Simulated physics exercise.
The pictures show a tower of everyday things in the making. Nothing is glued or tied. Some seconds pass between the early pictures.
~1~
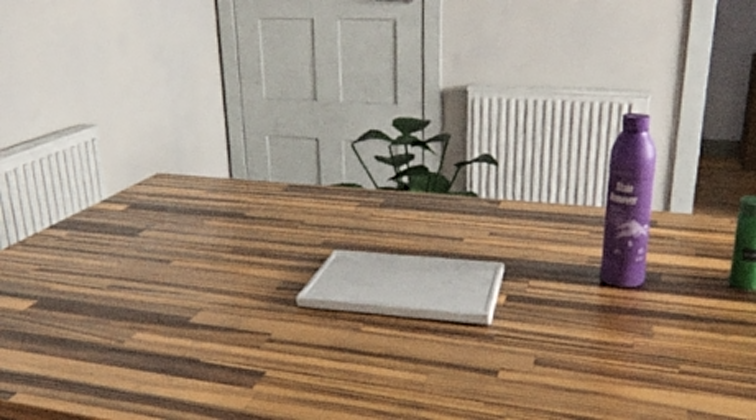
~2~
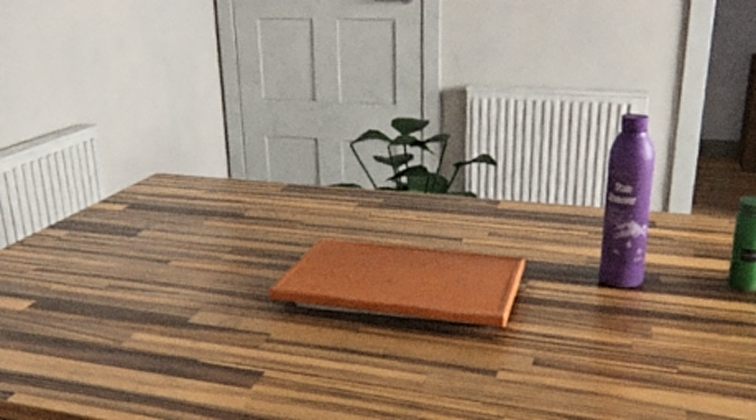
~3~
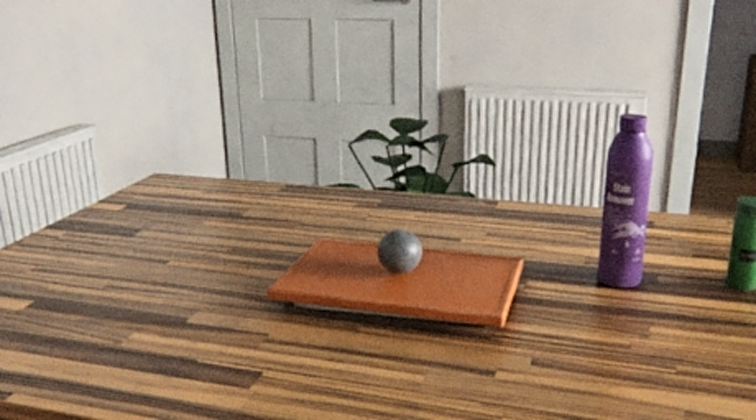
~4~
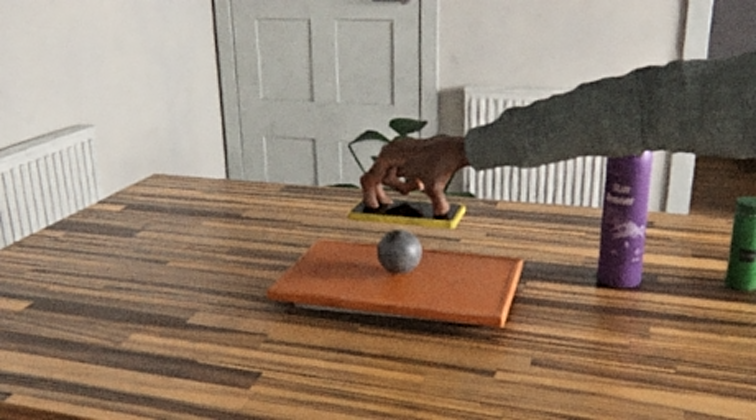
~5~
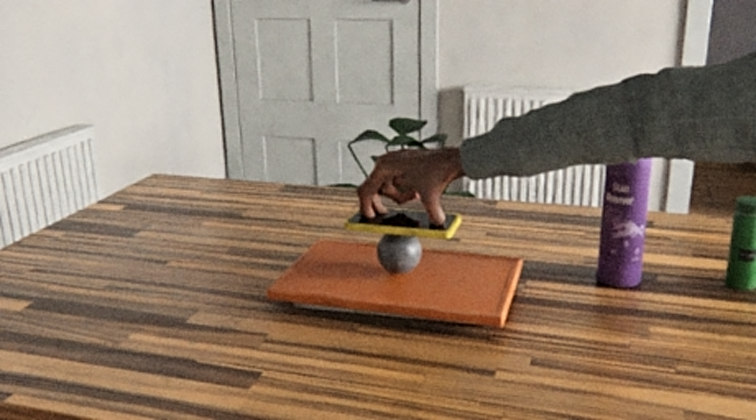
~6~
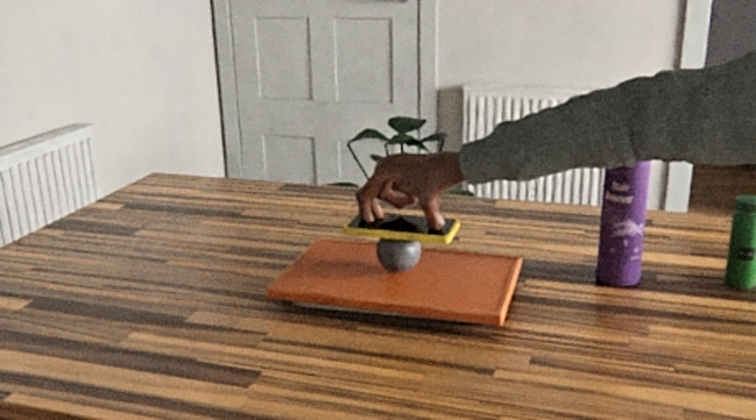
An orange tray appears on top of the pale slab on the wooden table, and then a grey ball sits on the tray. A hand reaches in from the right above the ball, holding a yellow-edged phone flat, and lowers it slightly onto the ball, keeping its fingers on it.
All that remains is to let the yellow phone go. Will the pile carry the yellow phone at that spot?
In the end the pile comes apart.
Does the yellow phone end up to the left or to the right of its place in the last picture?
It goes to the right.
Then, 0.40 s on from there, yellow phone turned 33° from how it was put near (422, 233).
Then, 0.50 s on from there, yellow phone turned 39° from how it was put near (440, 242); grey ball shifted a little.
Then, 1.10 s on from there, yellow phone turned 33° from how it was put near (458, 248); grey ball shifted about its own width.
Then, 2.30 s on from there, yellow phone turned 34° from how it was put near (457, 248); grey ball shifted about its own width.
In the end, moved from the start, yellow phone; the other 5 unmoved. At the end, from the last picture's camera, yellow phone near (455, 247). The pile gives way.
